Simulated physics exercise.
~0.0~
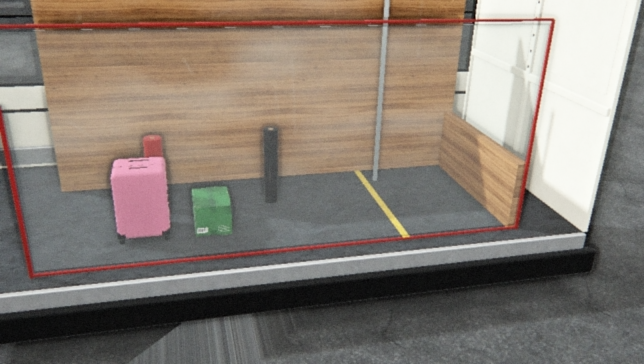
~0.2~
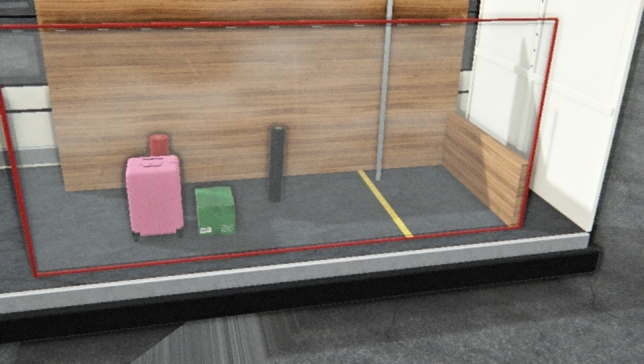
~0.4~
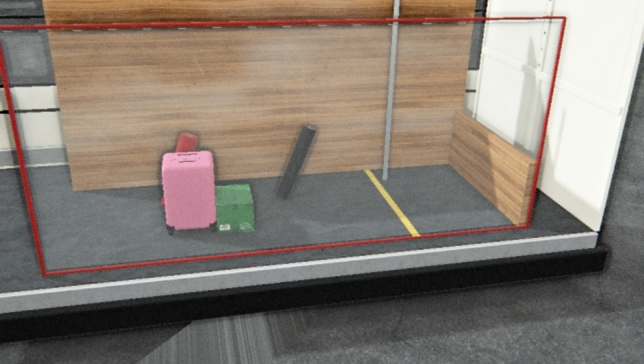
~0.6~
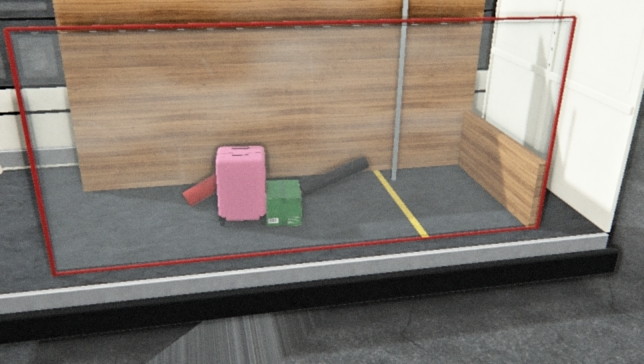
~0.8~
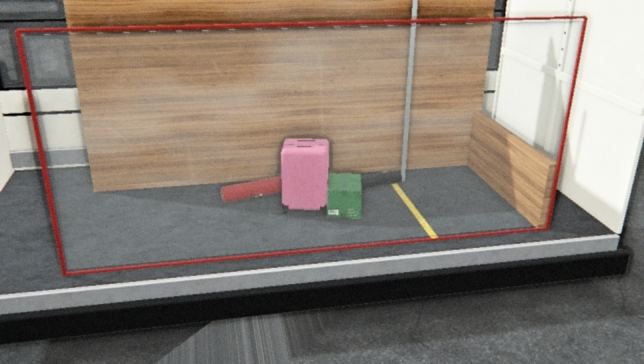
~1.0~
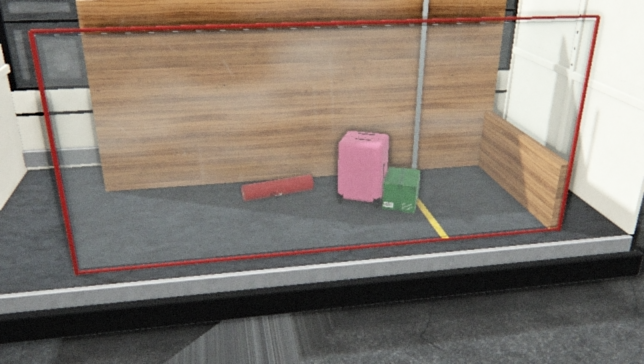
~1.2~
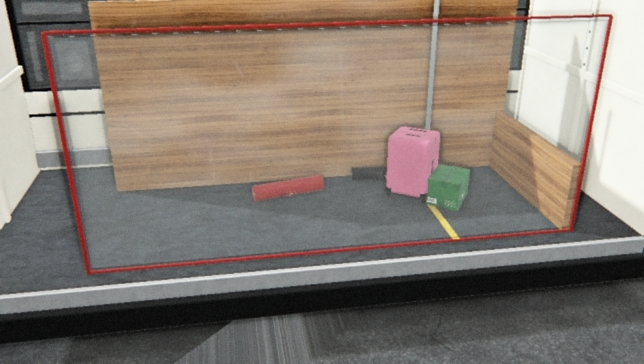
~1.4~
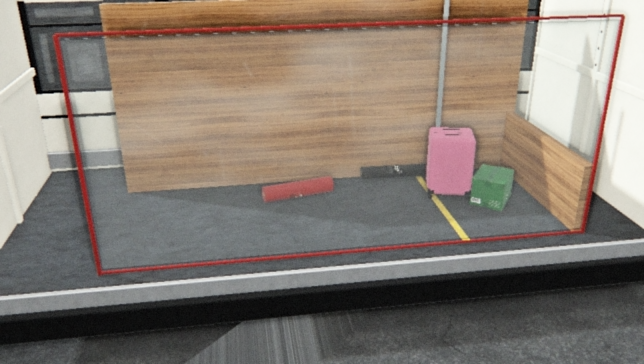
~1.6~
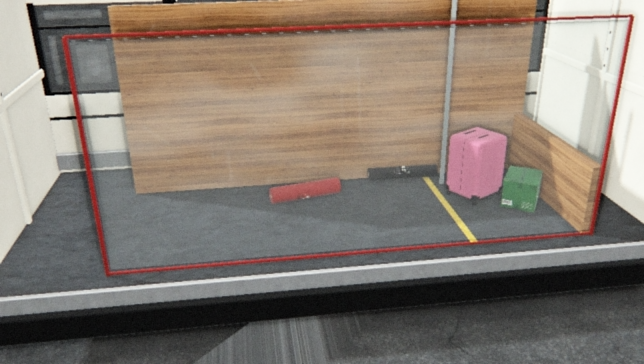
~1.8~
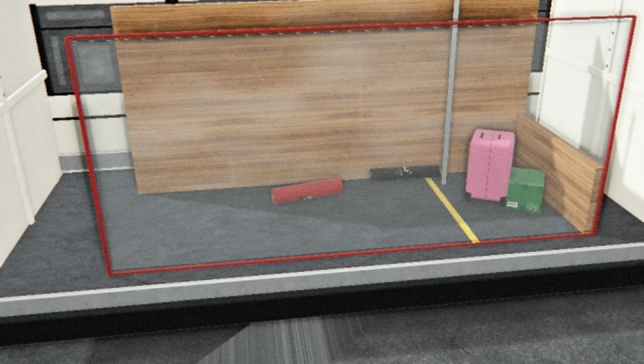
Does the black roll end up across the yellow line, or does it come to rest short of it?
The black roll comes to rest short of the yellow line, lying on its side near the back wall.
